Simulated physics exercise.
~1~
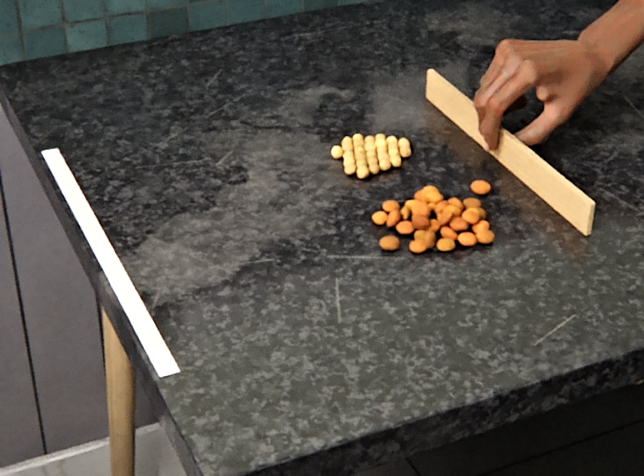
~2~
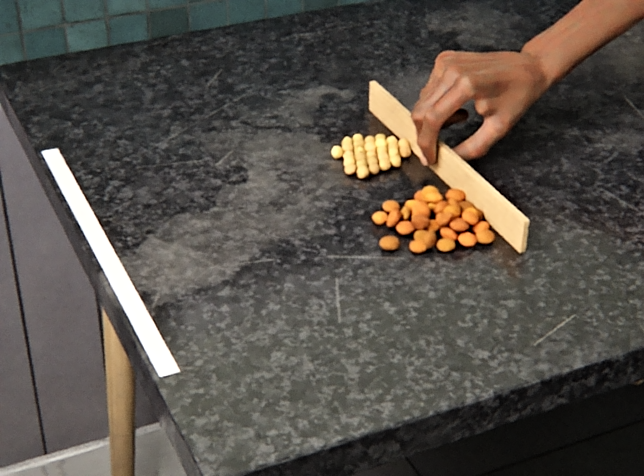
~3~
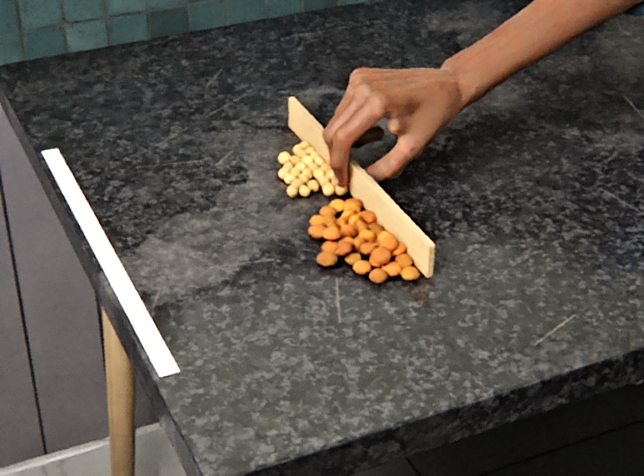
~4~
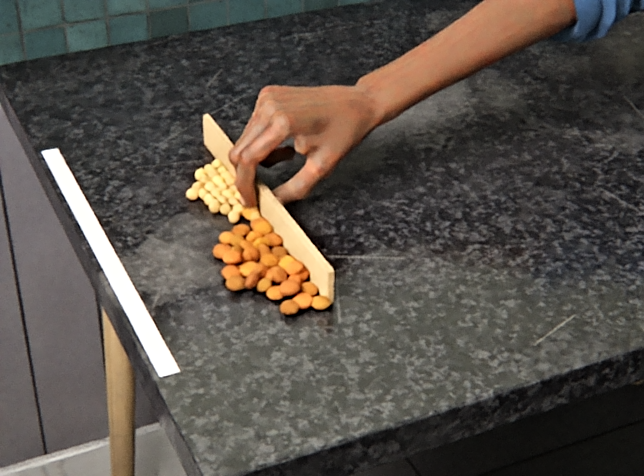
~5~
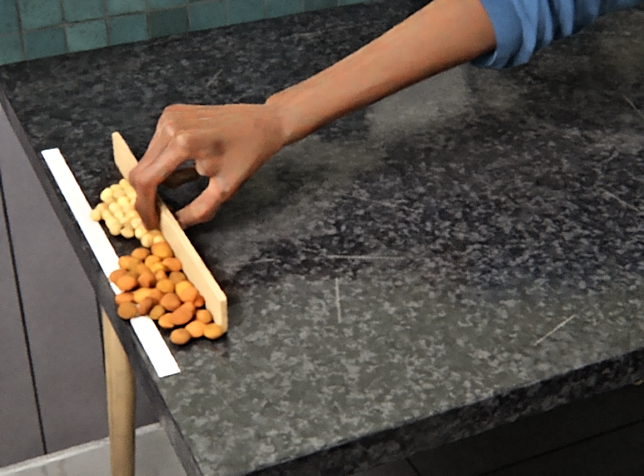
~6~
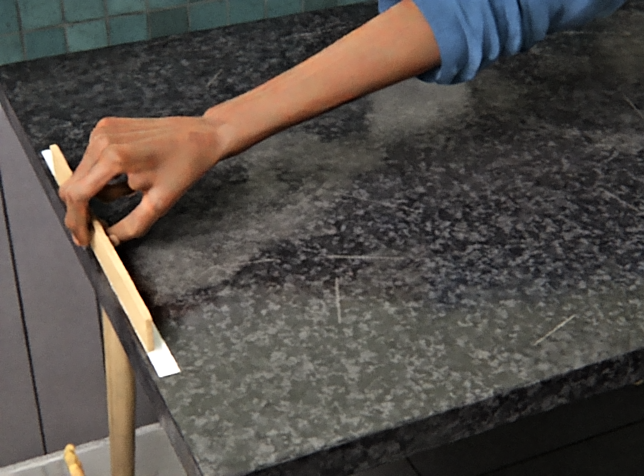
A dark, mottled stone tabletop with light scratches is seen from above at an angle, with teal tiles behind it and a strip of white tape along its left edge. A hand holds a pale wooden strip upright on the right, beside a small cluster of cream pieces and a nearer pile of orange-brown ones. The hand slides the strip left, reaching both piles and pushing them together across the table toward the tape. A blue sleeve comes into view as the pieces reach the tape. Finally the strip rests at the tape, both piles are gone from the tabletop, and a pale piece shows below the edge.
